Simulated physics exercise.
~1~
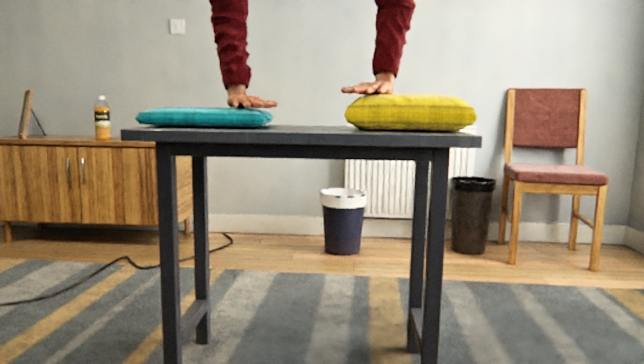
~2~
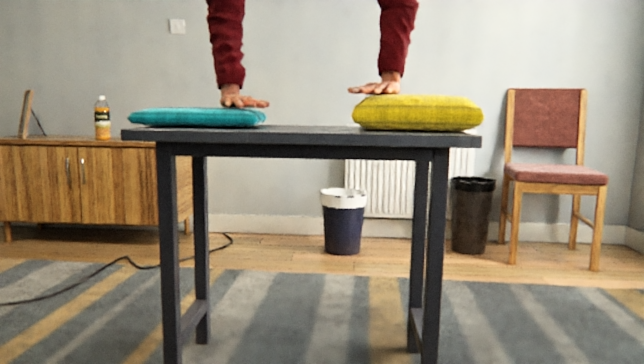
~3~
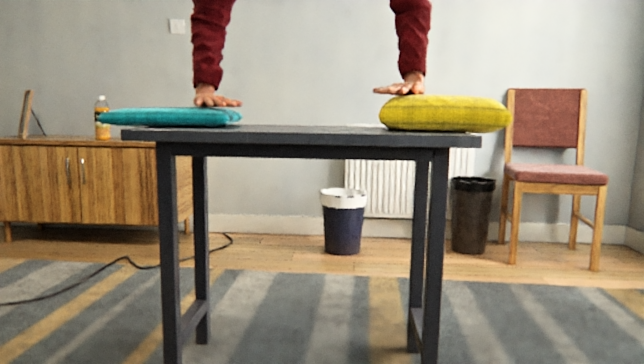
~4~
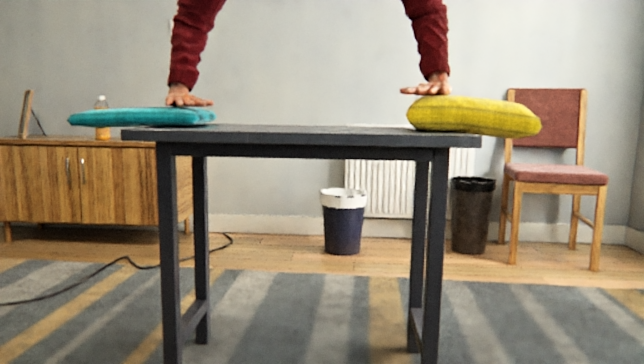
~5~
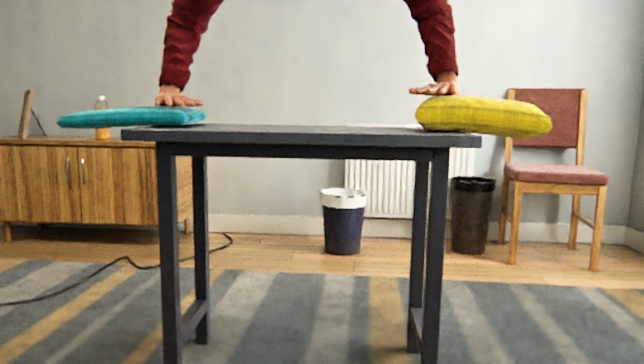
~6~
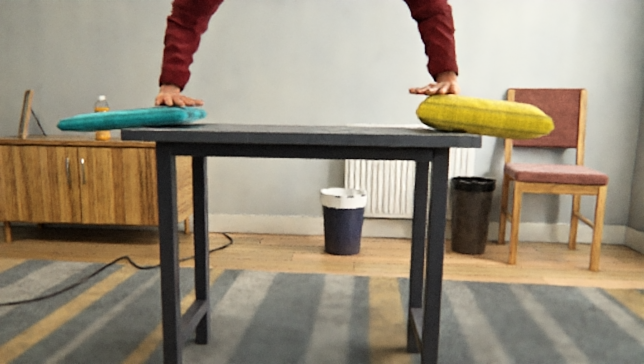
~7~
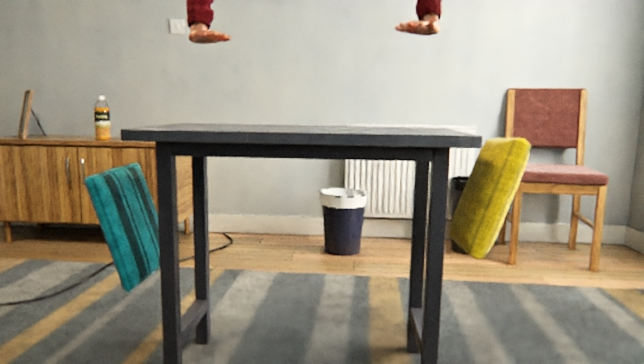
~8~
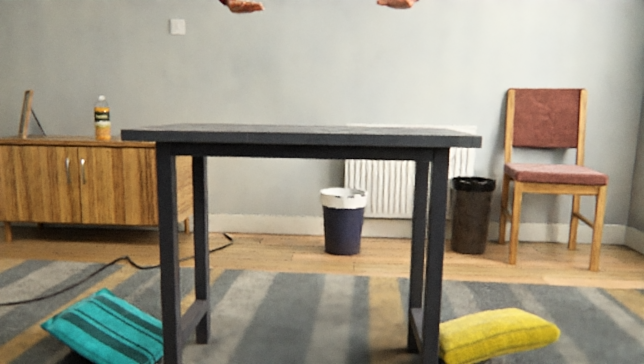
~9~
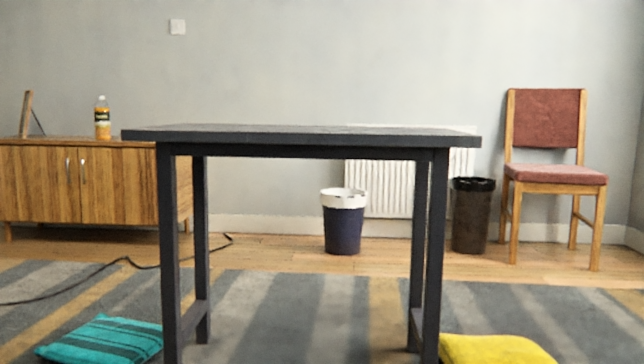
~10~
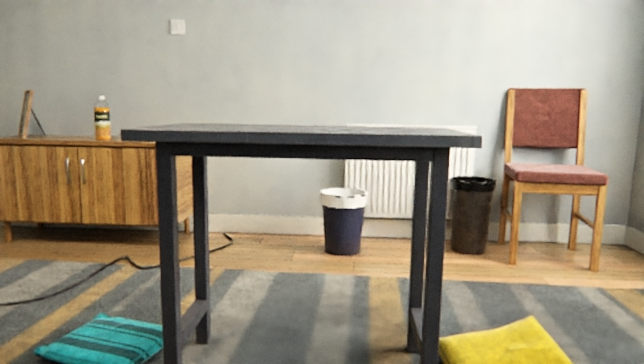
In the video, two hands slide a turquoise cushion left and a yellow cushion right until both jut past opposite ends of a dark table. The hands lift away, and both cushions tip off and drop, ending on the floor beside the table.
